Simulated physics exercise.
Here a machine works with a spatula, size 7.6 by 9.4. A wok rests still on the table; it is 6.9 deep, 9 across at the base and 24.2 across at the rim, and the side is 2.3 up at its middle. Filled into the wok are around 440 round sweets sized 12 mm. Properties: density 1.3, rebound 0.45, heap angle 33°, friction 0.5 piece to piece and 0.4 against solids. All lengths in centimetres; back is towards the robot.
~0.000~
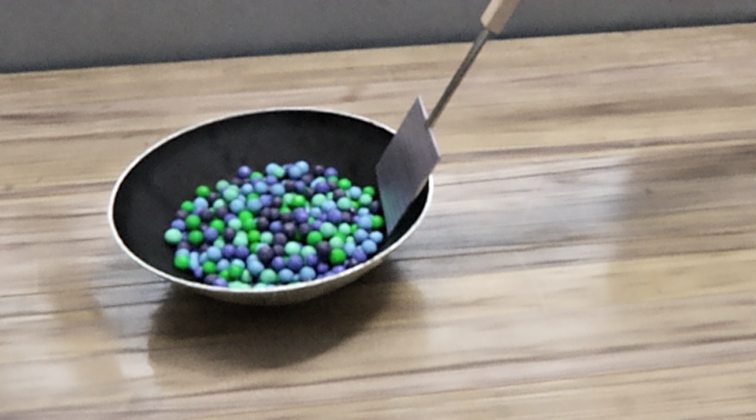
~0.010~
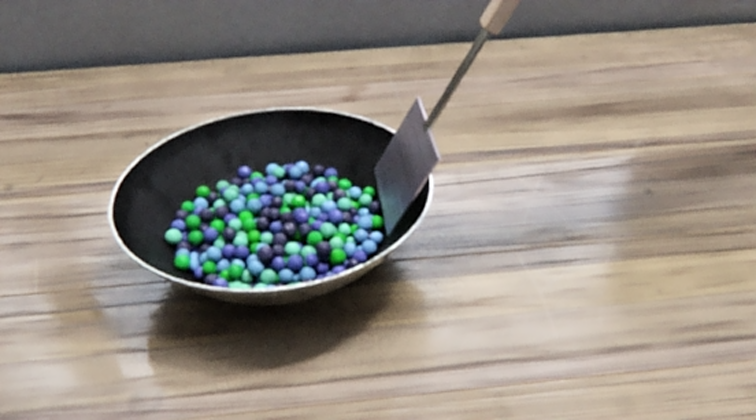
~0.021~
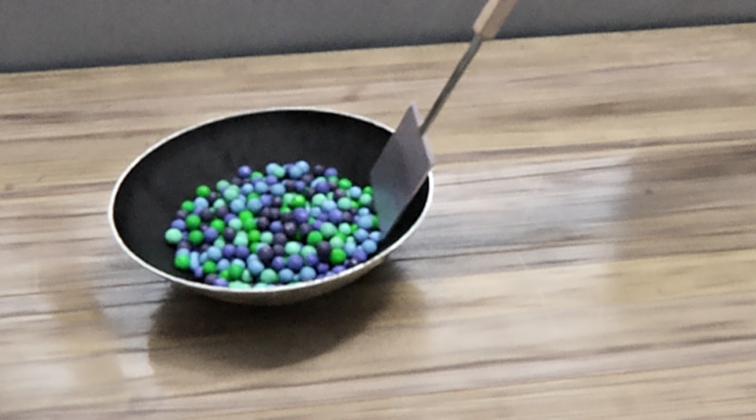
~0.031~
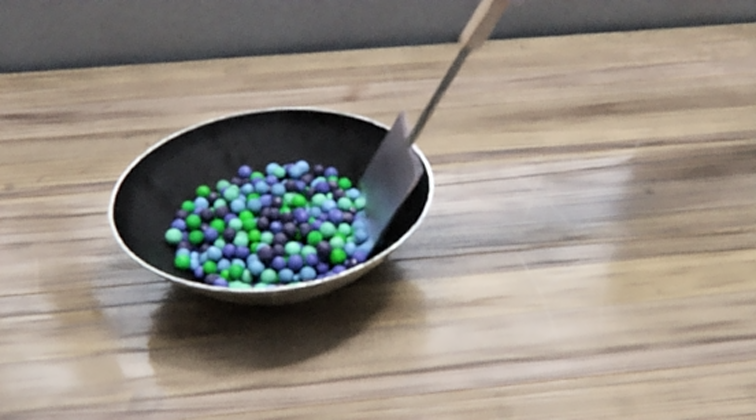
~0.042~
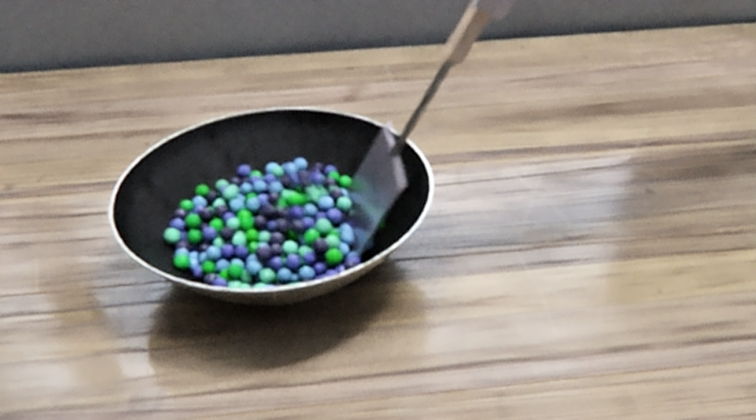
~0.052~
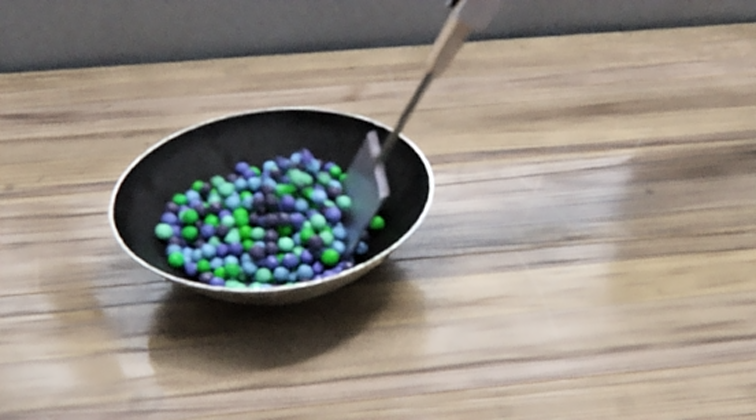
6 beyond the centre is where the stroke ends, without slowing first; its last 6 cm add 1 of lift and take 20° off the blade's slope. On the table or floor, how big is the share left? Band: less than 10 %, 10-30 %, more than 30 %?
More than 30 %.
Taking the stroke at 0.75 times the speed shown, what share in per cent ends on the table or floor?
Something close to 30 per cent ends up on the table or floor.
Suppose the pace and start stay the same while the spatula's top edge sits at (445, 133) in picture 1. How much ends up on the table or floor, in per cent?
About 35 per cent.
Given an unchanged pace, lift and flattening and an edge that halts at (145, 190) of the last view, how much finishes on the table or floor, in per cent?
Something near 70 in a hundred.
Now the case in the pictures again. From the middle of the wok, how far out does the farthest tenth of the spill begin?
Seen from above, roughly 40 cm.
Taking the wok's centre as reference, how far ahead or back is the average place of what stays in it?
It sits near 4.0 centimetres ahead of centre.
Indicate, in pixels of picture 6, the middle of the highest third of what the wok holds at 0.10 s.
It is centred at roughly (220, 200).
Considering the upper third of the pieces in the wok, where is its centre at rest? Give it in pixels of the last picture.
(172, 209).
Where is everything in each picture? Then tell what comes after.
In the first frame, spatula top edge at (429, 124), sloping 61°; upper third of the load around (278, 216), from x 175 to 375, top at y 170; 438 in the wok.
In the second frame, spatula top edge at (428, 125), sloping 61°; upper third of the load around (278, 216), from x 175 to 375, top at y 170.
In the third frame, spatula top edge at (423, 130), sloping 61°; upper third of the load around (279, 216), from x 175 to 375, top at y 170.
In the fourth frame, spatula top edge at (411, 141), sloping 61°; upper third of the load around (279, 216), from x 175 to 380, top at y 170.
In the fifth frame, spatula top edge at (395, 152), sloping 61°; upper third of the load around (277, 214), from x 170 to 375, top at y 165.
In the sixth frame, spatula top edge at (378, 162), sloping 61°; upper third of the load around (271, 209), from x 165 to 375, top at y 160; 438 in the wok.
By 0.08 s, sloping 61°, highest piece 12 above the table; 438 in the wok.
By 0.10 s, sloping 55°, highest piece 16 above the table; 435 in the wok, 3 on the blade or in flight.
By 0.32 s, sloping 41°, highest piece 25 above the table; 249 in the wok, 41 on the table or floor, 148 on the blade or in flight.
By 1.37 s, sloping 41°, highest piece 8 above the table; 249 in the wok, 189 on the table or floor.
Final count, 249 in the wok, 189 on the table or floor. That is 43 % on the table or floor.
